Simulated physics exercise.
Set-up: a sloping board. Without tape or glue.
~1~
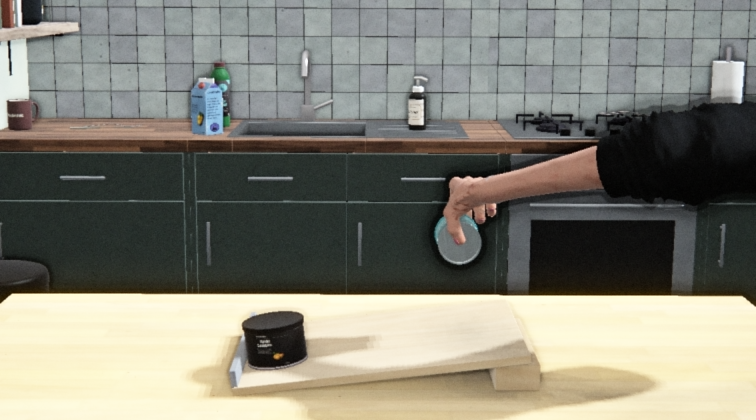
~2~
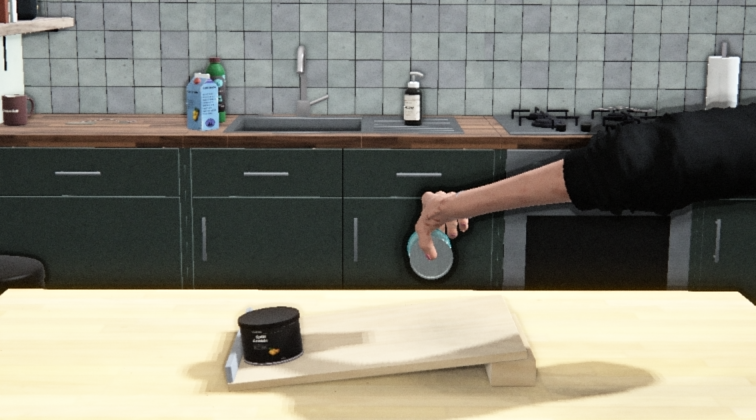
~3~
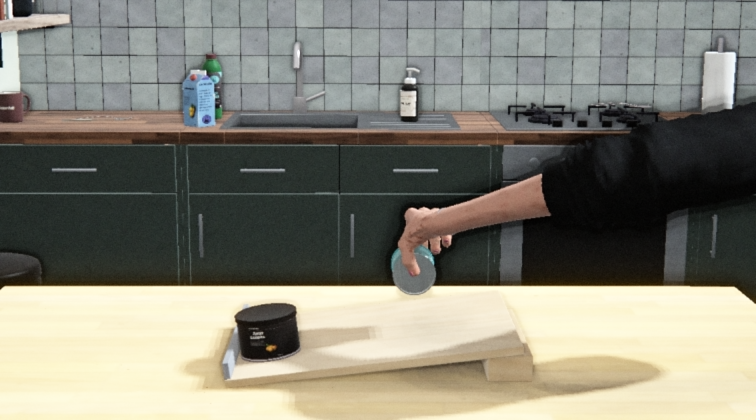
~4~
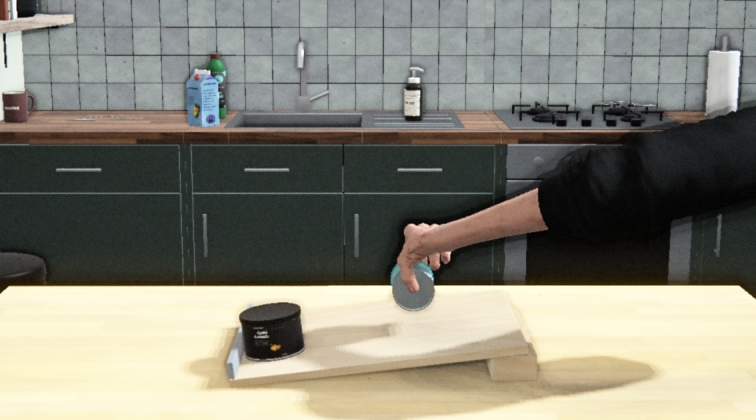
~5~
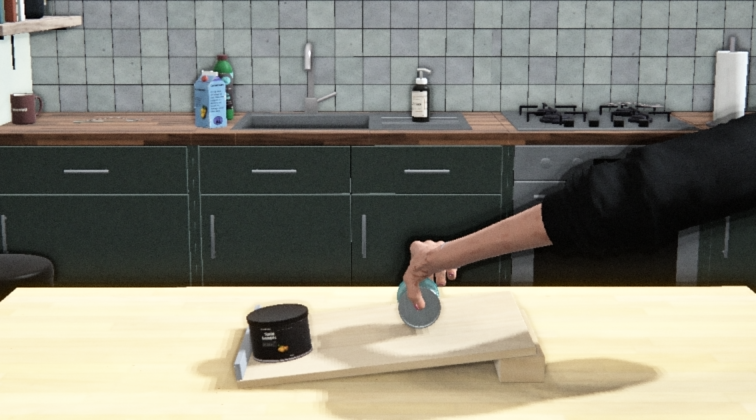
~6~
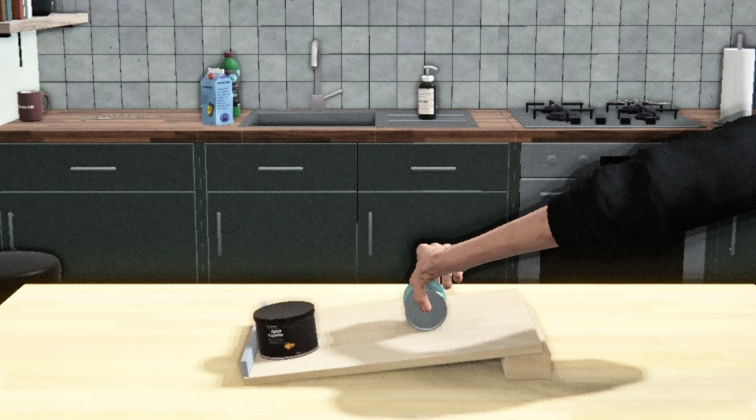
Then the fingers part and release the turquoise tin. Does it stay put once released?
It will move down the board.
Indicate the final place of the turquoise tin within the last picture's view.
End point in the final view: About (326, 315).
Then, 0.40 s on from there, turquoise tin shifted a little near (404, 307).
Then, 0.60 s on from there, turquoise tin shifted about its own width near (371, 311).
Then, 0.70 s on from there, turquoise tin shifted well along near (350, 313).
Then, 0.80 s on from there, turquoise tin shifted well along near (333, 314).
In the end, moved from the start, turquoise tin; black tub unmoved. At the end, from the last picture's camera, turquoise tin near (326, 315). The turquoise tin goes downhill.
